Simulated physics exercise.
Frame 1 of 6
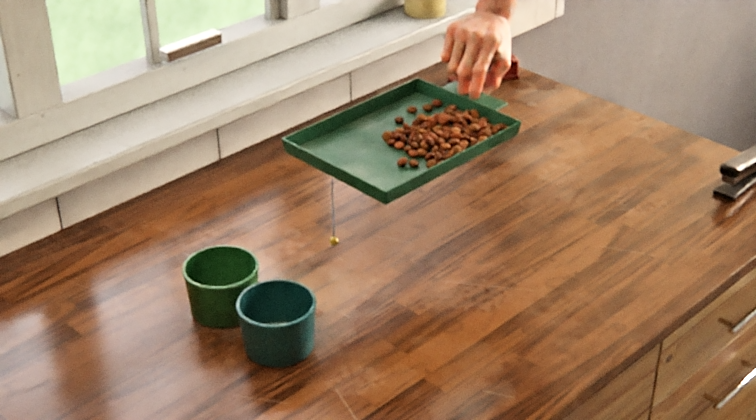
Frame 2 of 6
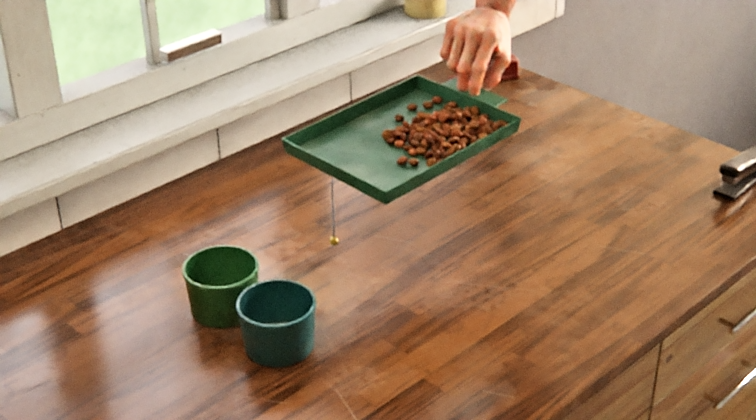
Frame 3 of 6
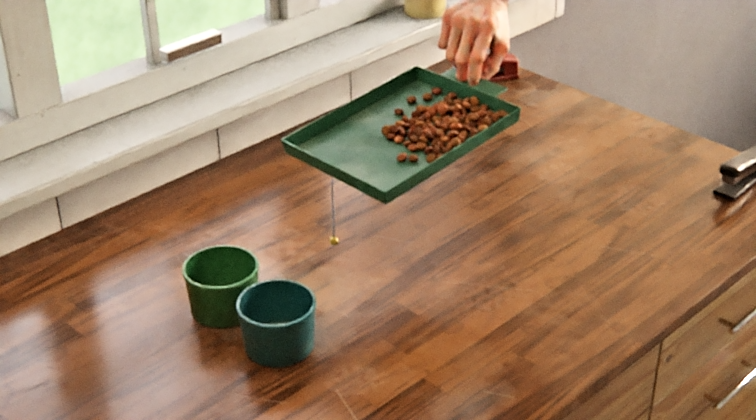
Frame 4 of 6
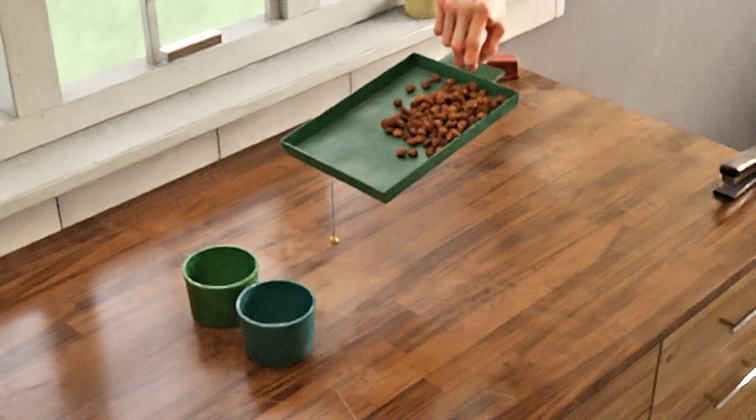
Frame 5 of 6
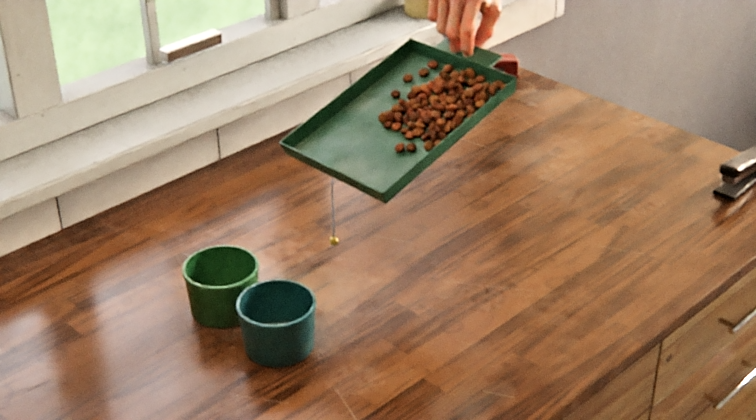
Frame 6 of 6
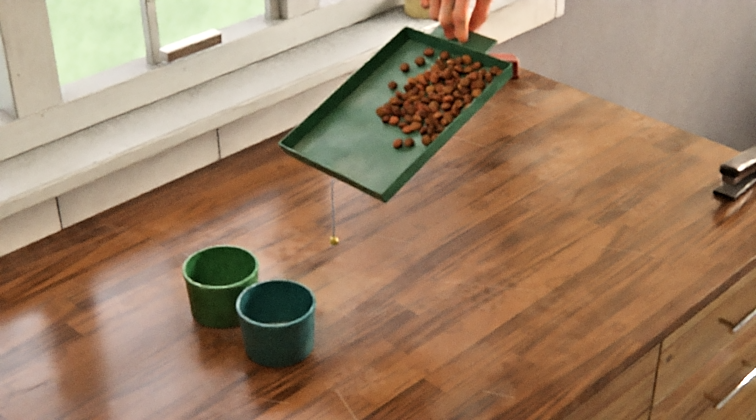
In the video, a hand holds a shallow green tray of brown pellets above a wooden counter with a green dish and a blue dish, then gradually raises the handle end, tilting the tray more steeply toward its lower edge.
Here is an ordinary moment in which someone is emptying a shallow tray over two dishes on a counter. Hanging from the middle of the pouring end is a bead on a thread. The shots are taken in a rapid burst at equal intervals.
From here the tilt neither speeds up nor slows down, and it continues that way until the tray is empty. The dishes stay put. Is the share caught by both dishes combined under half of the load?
Yes, it is below half.
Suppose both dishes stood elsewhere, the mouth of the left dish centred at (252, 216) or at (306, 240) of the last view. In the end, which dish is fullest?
First try: The right-side dish; second try: The left-side dish.
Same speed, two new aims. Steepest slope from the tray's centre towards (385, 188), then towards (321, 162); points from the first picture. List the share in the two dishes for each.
You'd get 0 per cent the first time and 10 per cent the second time.
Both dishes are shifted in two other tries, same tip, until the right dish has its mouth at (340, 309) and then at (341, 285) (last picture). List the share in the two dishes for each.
That makes 50 per cent, followed by 70 per cent.
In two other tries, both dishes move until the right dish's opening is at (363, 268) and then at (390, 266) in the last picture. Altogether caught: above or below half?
Short of half, then short of half.
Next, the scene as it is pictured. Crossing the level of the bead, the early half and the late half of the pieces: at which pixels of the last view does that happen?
Near (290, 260) and later near (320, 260).
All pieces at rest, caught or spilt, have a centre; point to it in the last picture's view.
Around (296, 309).
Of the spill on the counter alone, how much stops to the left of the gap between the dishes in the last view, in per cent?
It works out at some 10 percent.
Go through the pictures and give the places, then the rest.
In the first frame, corners of the pouring end at (286, 138) and (386, 190), level; middle of the load at (448, 135), bits of dog kibble; left dish at (193, 299); right dish at (248, 336); bead on its thread at (334, 241).
In the second frame, corners of the pouring end at (285, 139) and (386, 190), level; middle of the load at (448, 133).
In the third frame, corners of the pouring end at (285, 139) and (385, 190), tipped barely, level across its low end; middle of the load at (448, 126).
In the fourth frame, corners of the pouring end at (283, 140) and (384, 190), tipped a little, level across its low end; middle of the load at (447, 116).
In the fifth frame, corners of the pouring end at (282, 141) and (382, 191), tipped clearly, level across its low end; middle of the load at (445, 105).
In the sixth frame, corners of the pouring end at (281, 143) and (381, 191), tipped clearly, level across its low end; middle of the load at (442, 96); left dish at (193, 299); right dish at (248, 336).
Soon, tray tipped steeply; most on the tray; a small part in the air.
A while on, tray tipped past a quarter turn; about a quarter on the tray; a small part in the right dish; a stray few in the left dish; about half outside both; a small part in the air.
Towards the end, tray tipped past a quarter turn; a small part in the right dish; a stray few in the left dish; most outside both.
Finally, tray tipped past a quarter turn; a small part in the right dish; a stray few in the left dish; most outside both.
